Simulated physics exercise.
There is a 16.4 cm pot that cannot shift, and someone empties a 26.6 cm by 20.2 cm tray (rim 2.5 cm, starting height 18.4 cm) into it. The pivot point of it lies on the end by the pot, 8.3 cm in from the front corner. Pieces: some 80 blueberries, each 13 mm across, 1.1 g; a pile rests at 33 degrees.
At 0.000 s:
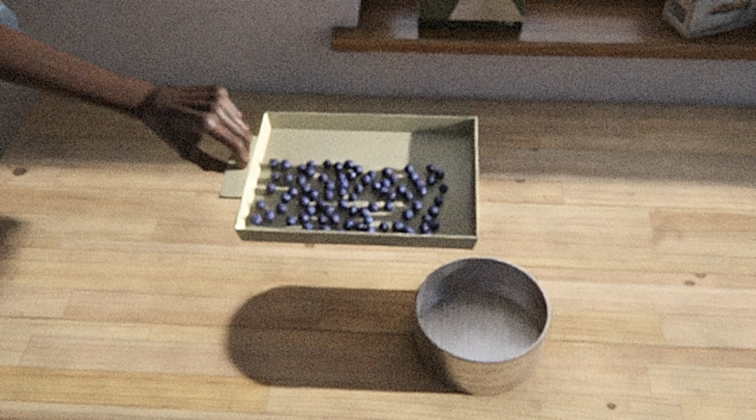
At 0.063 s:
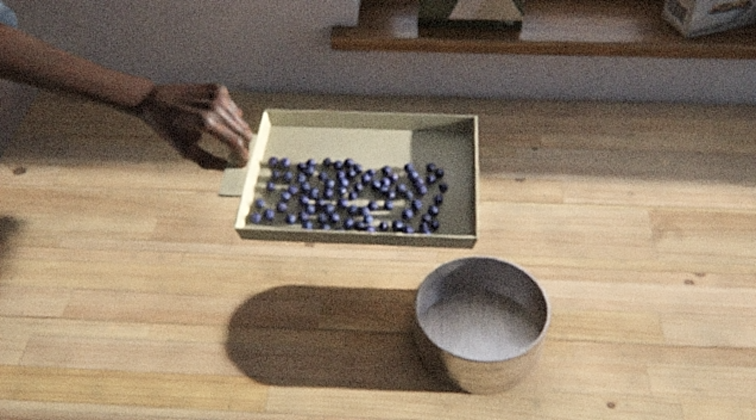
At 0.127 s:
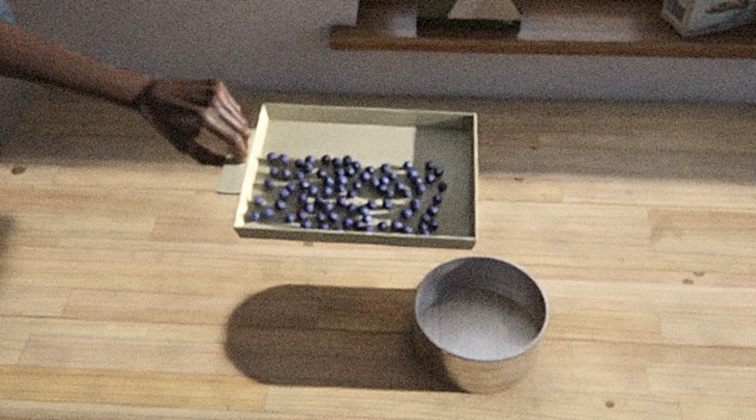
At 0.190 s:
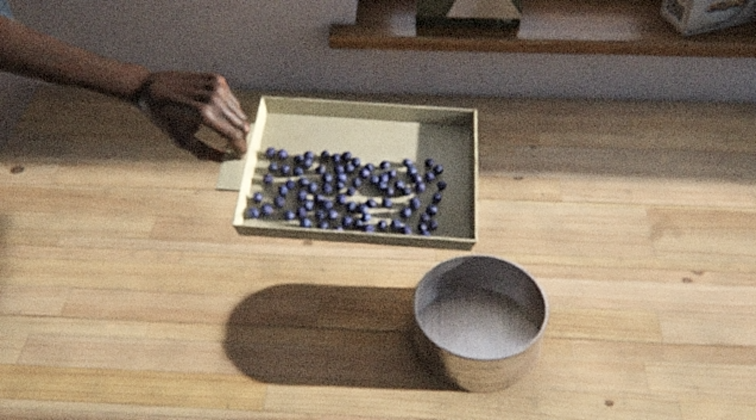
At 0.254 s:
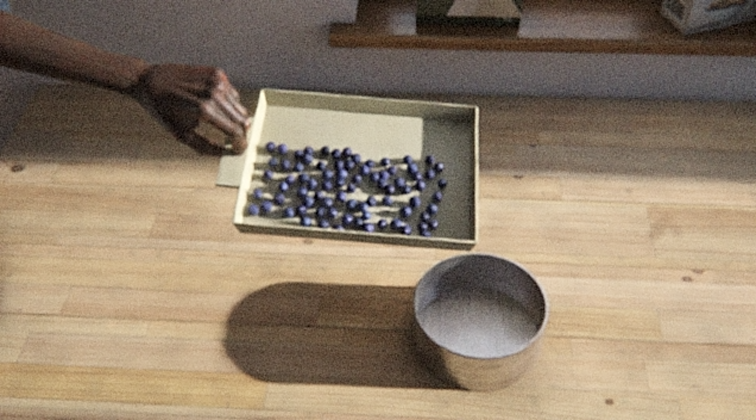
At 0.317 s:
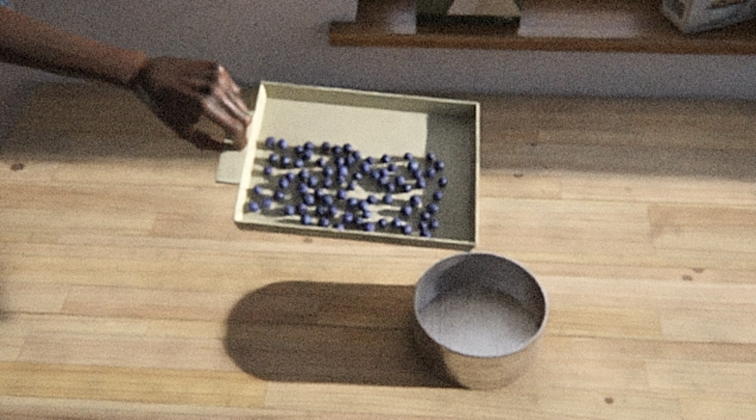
A shallow tray of blueberries tilted slowly, its far side rising a little while a hand held its left end, and the berries stayed scattered inside beside an empty round pot on the wooden table.
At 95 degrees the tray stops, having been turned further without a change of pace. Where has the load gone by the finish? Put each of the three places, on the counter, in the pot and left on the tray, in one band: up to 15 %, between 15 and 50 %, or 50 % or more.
Counter: Between 15 and 50 %; pot: 50 % or more; tray: Up to 15 %.
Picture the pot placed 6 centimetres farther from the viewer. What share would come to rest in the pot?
Expect something close to 40 per cent.
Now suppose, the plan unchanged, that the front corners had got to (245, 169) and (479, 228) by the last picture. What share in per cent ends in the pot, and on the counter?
Final per cent - pot 25, counter 75.
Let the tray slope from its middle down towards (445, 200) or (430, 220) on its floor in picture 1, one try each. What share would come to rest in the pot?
Approximately 70 percent, then 90 percent.
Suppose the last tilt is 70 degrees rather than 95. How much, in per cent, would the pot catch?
0 percent.
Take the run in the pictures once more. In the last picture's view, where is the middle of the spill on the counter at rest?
(390, 384).
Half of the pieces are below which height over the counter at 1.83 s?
Height: Around 20 cm.
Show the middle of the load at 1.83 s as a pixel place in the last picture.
(384, 221), roughly.
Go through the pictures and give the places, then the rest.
The first frame shows tray tilt 0 degrees, front corners at (239, 226) and (474, 234); middle of the pieces at (353, 197); pot at (482, 307).
The second frame shows tray tilt 1 degrees, front corners at (239, 225) and (474, 234); middle of the pieces at (352, 196).
The third frame shows tray tilt 3 degrees, front corners at (238, 223) and (473, 236); middle of the pieces at (351, 194).
The fourth frame shows tray tilt 6 degrees, front corners at (237, 221) and (473, 237), lowest corner right front; middle of the pieces at (351, 192).
The fifth frame shows tray tilt 8 degrees, front corners at (237, 219) and (473, 239), lowest corner right front; middle of the pieces at (351, 189).
The sixth frame shows tray tilt 11 degrees, front corners at (237, 217) and (473, 240), lowest corner right front; middle of the pieces at (351, 187); pot at (480, 301). Its pace works out near 45 degrees a second.
After 1.23 s, tilt 50 degrees; the tray holds 100 %, the pot 0 %.
Then, at 1.83 s, tilt 76 degrees; the tray holds 100 %, the pot 0 %.
Then, at 2.49 s, tilt 95 degrees; the tray holds 30 %, the pot 25 %.
At rest (3.7 s), counter 45 %, pot 55 %, tray 0 %.
